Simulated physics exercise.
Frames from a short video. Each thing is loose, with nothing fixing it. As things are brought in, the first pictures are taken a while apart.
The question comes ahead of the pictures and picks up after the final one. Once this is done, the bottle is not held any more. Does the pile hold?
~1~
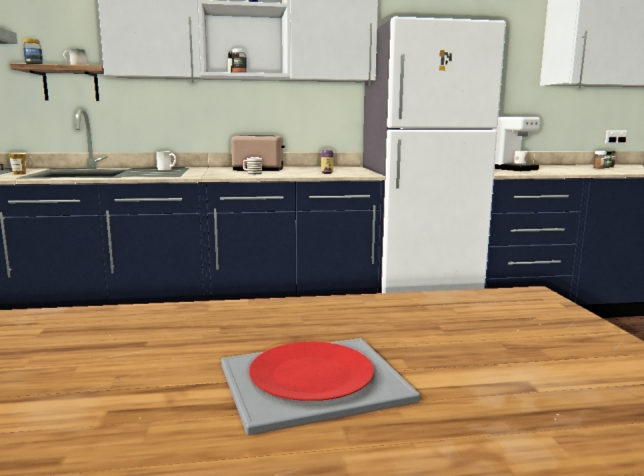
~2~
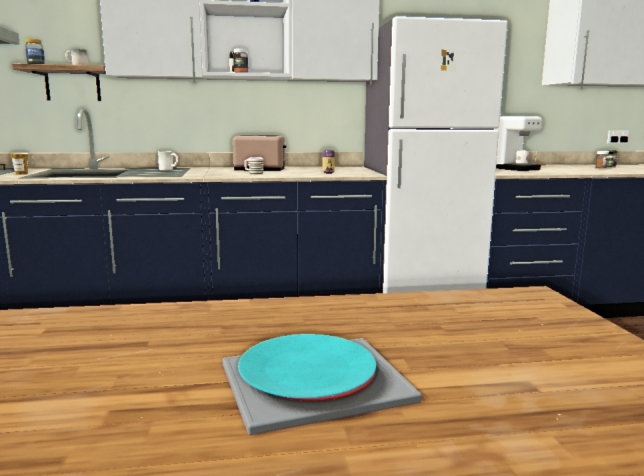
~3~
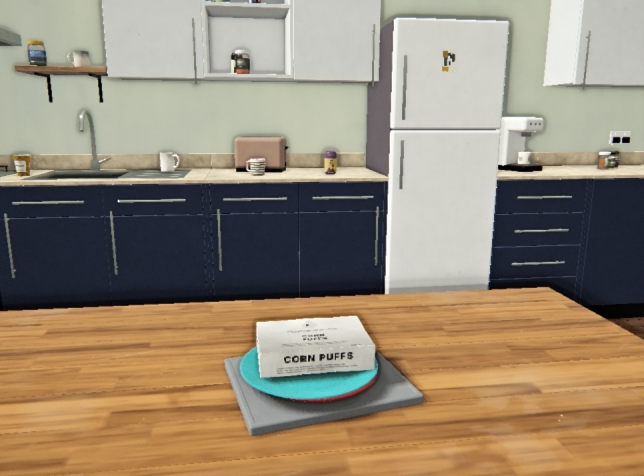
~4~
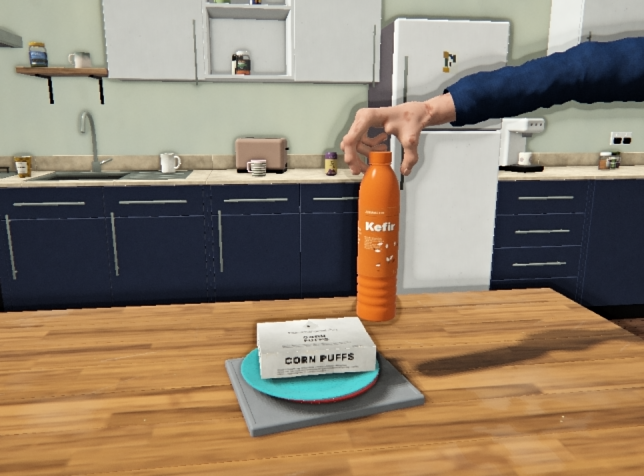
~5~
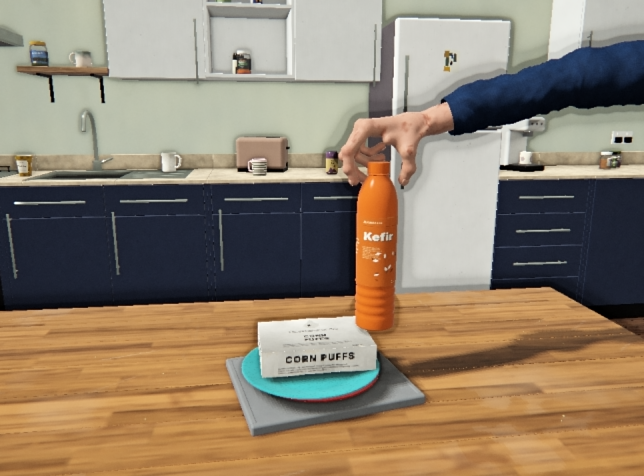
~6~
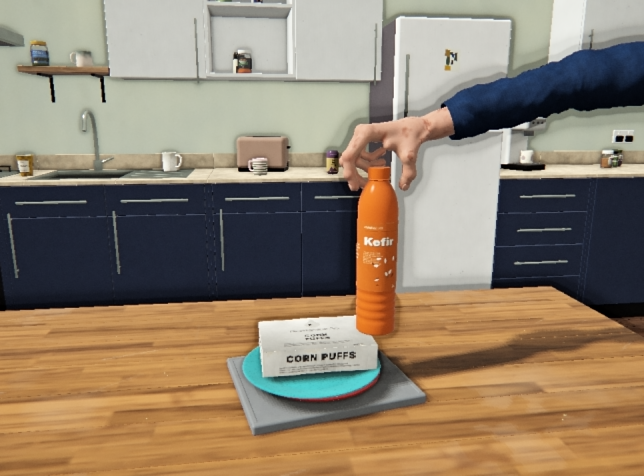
It will not remain standing.
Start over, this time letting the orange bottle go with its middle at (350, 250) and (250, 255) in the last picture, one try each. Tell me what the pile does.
Case A: It does not fall; case B: It comes down.
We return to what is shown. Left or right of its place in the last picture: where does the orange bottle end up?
It heads rightwards.
Then, 0.40 s on from there, orange bottle turned 26° from how it was put near (412, 261).
Then, 0.50 s on from there, orange bottle now fallen.
Then, 0.60 s on from there, things are still on the move.
Then, 2.00 s on from there, nothing new.
In the end, fallen, orange bottle; the other 4 unmoved. At the end, from the last picture's camera, orange bottle near (450, 339). The pile loses its balance.
